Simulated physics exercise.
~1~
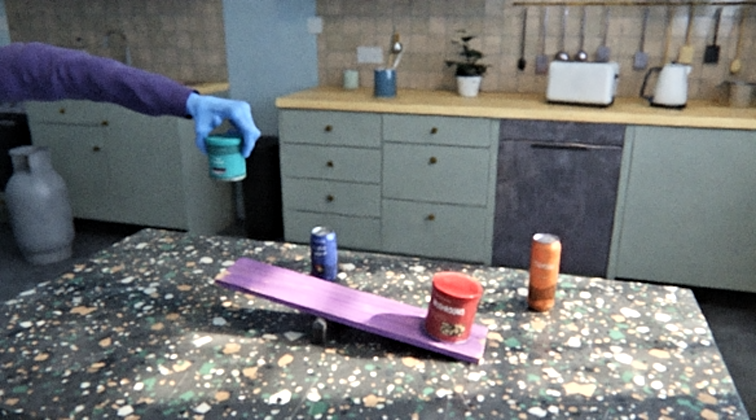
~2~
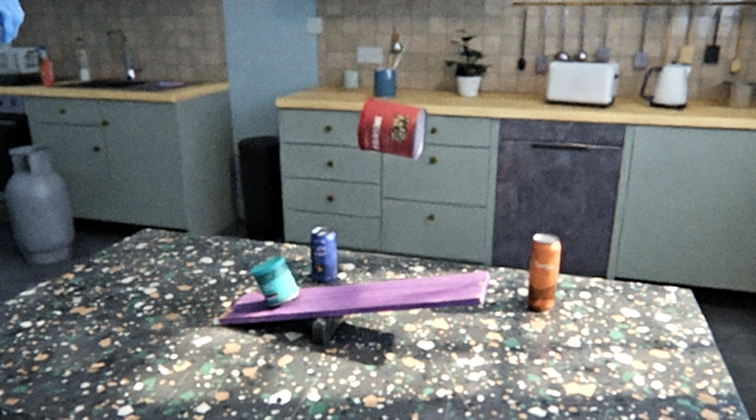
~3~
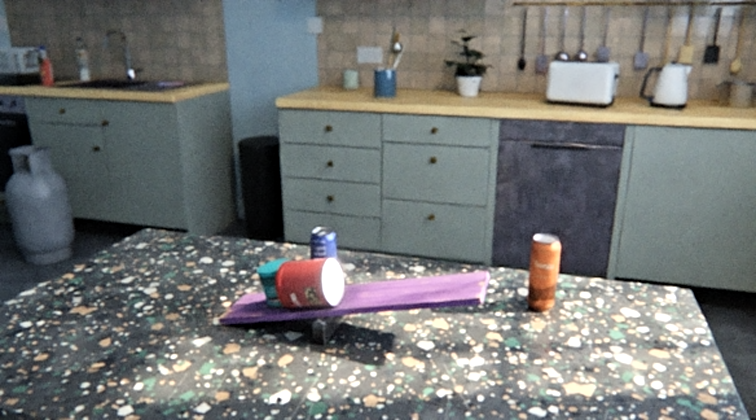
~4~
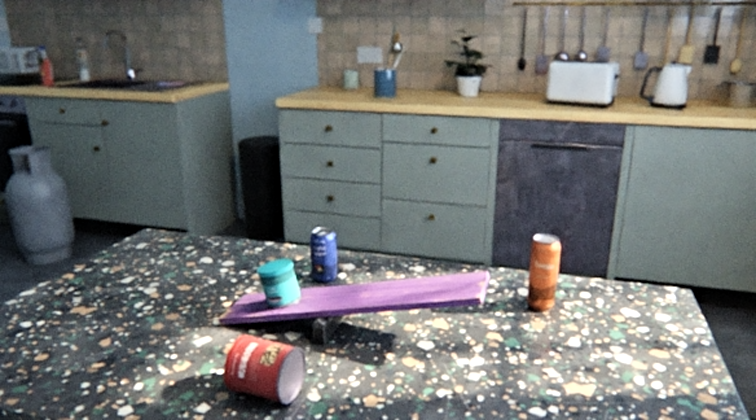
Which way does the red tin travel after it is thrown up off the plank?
The red tin travels to the left, coming down by the turquoise tin and ending on its side on the table.
A gloved hand drops a turquoise tin on the raised plank, flinging the red tin left.
